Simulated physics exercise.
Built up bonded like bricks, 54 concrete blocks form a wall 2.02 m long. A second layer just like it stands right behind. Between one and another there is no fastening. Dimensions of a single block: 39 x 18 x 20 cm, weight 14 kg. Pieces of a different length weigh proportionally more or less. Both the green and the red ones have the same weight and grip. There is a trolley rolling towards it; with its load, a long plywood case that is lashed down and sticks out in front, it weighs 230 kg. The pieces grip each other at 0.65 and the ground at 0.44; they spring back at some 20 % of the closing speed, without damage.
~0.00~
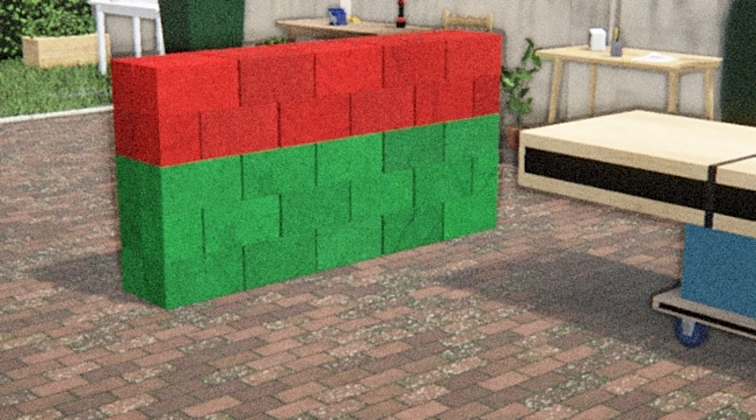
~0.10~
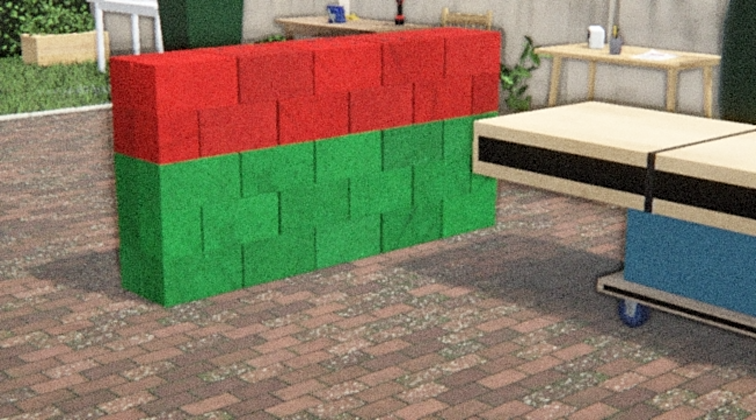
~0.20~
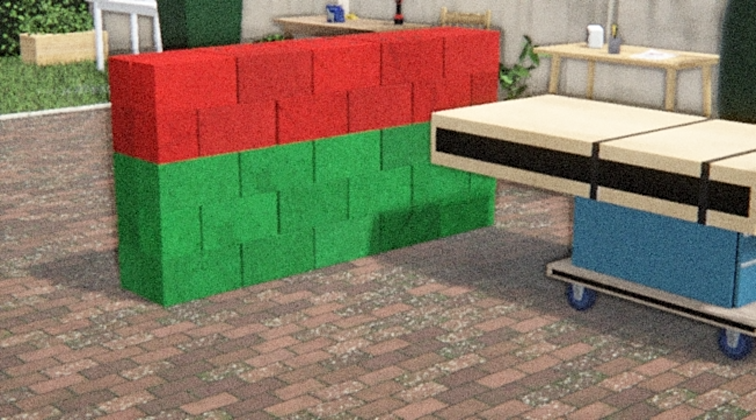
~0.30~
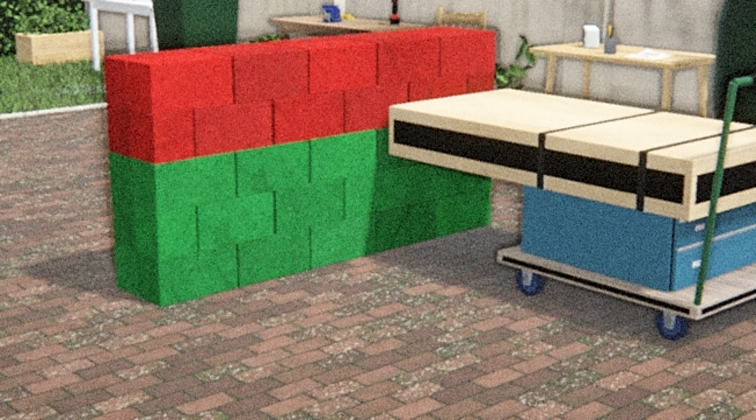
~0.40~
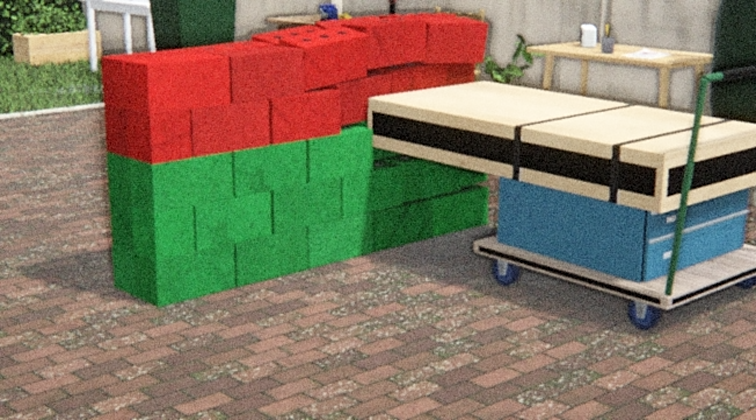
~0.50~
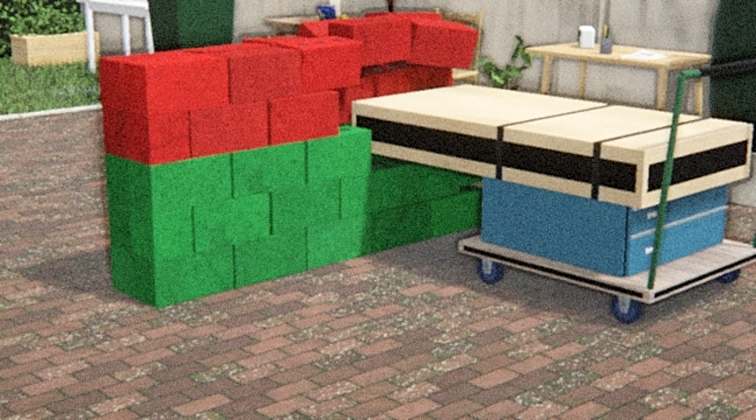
A brick-paved yard with tables, plants and a strip of grass along a pale wall is seen from slightly above by a nearly still camera. A block wall, red above green, stands left of centre, while a trolley carrying blue drawers and a long, strapped wooden case rolls in from the right. The case's front end meets the wall's right part, pushing red and green blocks backward and opening gaps between them.
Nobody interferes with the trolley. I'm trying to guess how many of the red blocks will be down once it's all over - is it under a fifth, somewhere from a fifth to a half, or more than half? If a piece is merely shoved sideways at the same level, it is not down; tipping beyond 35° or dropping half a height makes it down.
I'd say more than half of them.
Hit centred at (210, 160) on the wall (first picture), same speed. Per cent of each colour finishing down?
Result - green: 20 %; red: 60 %.
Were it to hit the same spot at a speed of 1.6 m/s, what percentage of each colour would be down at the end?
Then green 10, red 40 per cent.
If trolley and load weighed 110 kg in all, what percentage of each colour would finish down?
Colour by colour that makes green 10, red 30 percent.
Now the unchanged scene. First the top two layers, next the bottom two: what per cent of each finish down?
Of the top ones 60 percent, of the bottom ones 20 percent.
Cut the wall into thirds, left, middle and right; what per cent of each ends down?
Per cent by third - left: 0; middle: 50; right: 80.
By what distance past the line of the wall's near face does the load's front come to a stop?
Offset past line: Approx. 75 cm.
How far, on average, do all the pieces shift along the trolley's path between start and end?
Averaged out, it's some 35 centimetres.
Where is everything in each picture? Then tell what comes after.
In the first picture (pixels give the middle of a visible side), load (530, 150) 82 cm short of the wall; top red block (416, 64); top green block (415, 148); none has stirred.
In the second picture, load (484, 139) 56 cm short of the wall; top red block (414, 62).
In the third picture, load (441, 130) 30 cm short of the wall; top red block (413, 61).
In the fourth picture, load (398, 122) 41 mm short of the wall; top red block (410, 61).
In the fifth picture, load (377, 114) 10 cm into the wall's line; top red block (397, 44) 10 cm from its place; movement in 22 of them.
In the sixth picture, load (360, 117) 19 cm into the wall's line; top red block (383, 43) 17 cm from its place; movement in 23 of them.
After 0.60 s, load 27 cm past the wall's line, still rolling; 3 of the 22 red blocks down (5 of 54 in all colours); top red block 24 cm from its place; top green block 8° from how it stood.
After 0.82 s, load 40 cm past the wall's line, still rolling; 9 of the 22 red blocks down (12 of 54 in all colours); top red block 18° from how it stood; top green block 25° from how it stood.
After 1.08 s, load 53 cm past the wall's line, still rolling; 14 of the 22 red blocks down (23 of 54 in all colours); top red block 37° from how it stood, 31 cm lower; top green block 62° from how it stood, 17 cm lower.
After 1.54 s, load 73 cm past the wall's line, still rolling; 14 of the 22 red blocks down (23 of 54 in all colours); top red block 72° from how it stood, 43 cm lower; top green block on its side.
In the end (2.9 s), load 75 cm past the wall's line, stopped; 14 of the 22 red blocks down (23 of 54 in all colours); top red block on its side; top green block on its side. That is 64 per cent. From the last view, middles, top red block near (274, 134), top green block near (282, 164).
